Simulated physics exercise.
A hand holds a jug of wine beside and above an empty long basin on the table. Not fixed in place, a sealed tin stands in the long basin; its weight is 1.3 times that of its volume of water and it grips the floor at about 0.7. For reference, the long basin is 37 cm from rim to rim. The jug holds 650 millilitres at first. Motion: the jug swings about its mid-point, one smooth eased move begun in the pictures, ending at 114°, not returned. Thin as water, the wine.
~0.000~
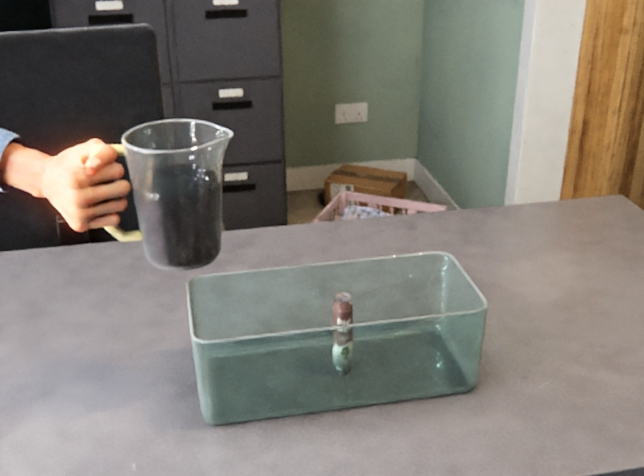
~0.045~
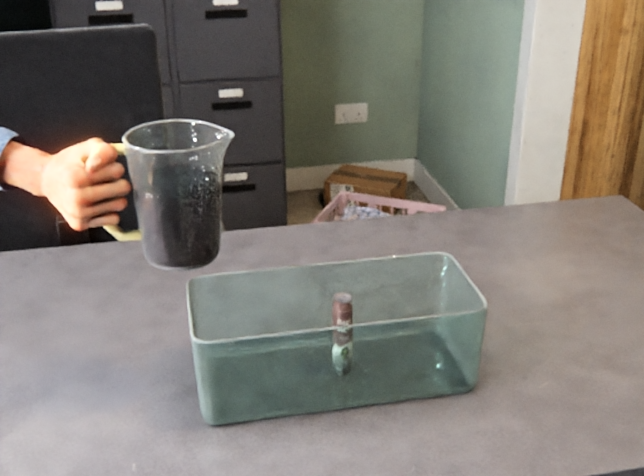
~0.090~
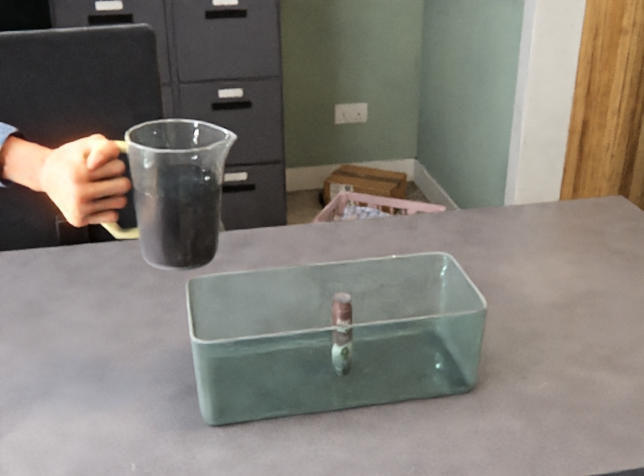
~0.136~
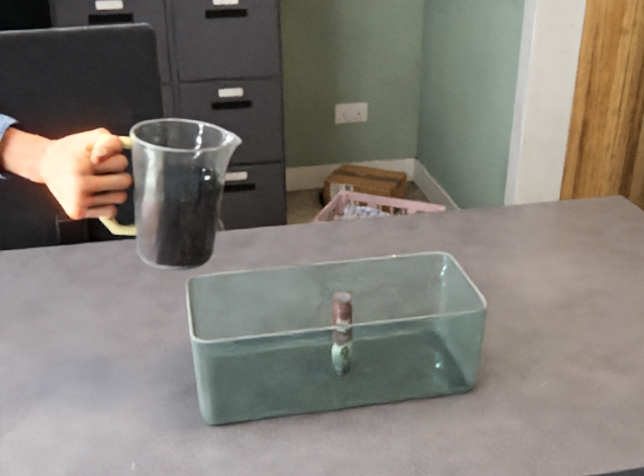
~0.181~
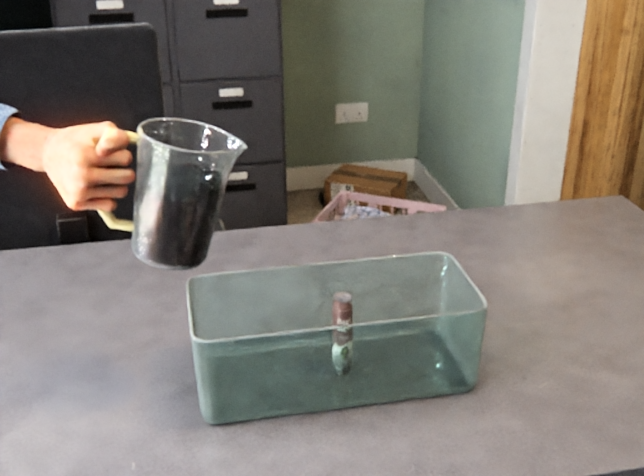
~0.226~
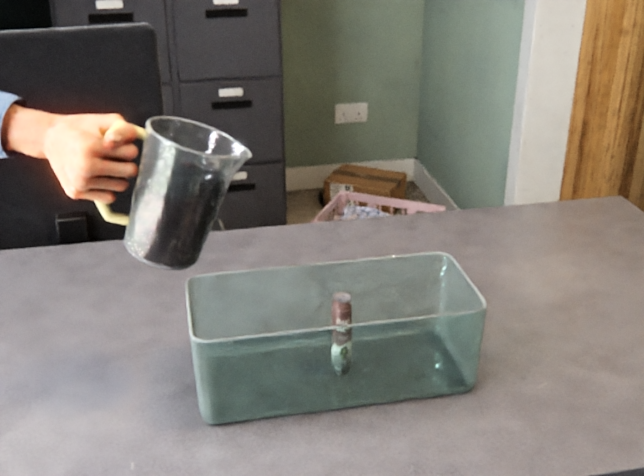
In this clip, a hand at the left holds a clear jug of dark liquid above a table, beside a long glass basin with a small tin in it, and gradually tilts the jug rightward toward the basin.
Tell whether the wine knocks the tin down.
The wine does not knock it down.
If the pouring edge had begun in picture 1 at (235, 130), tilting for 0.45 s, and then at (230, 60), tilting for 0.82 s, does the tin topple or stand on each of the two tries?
Try 1: Still standing; try 2: Tipped over.
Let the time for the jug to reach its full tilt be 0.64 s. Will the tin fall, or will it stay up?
The tin would stay balanced.
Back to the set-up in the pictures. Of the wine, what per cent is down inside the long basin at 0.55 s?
Close to 1 in a hundred.
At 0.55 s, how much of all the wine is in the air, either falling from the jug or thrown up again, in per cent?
I'd say close to 14 per cent.
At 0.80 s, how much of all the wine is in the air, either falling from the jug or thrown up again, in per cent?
Estimate: Around 22 per cent.
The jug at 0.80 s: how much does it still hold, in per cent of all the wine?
Around 22 in a hundred is still there.
By 0.55 s the tilt is 87° and 85 per cent is still to pour; the tin stands where it began.
By 0.80 s the tilt is 114° and 21 per cent is still to pour; the tin stands where it began.
By 1.05 s the tilt is 114° and 0 per cent is still to pour; the tin stands where it began.
By 1.32 s the tilt is 114° and 0 per cent is still to pour; the tin stands where it began.
At rest the tin stands where it began.
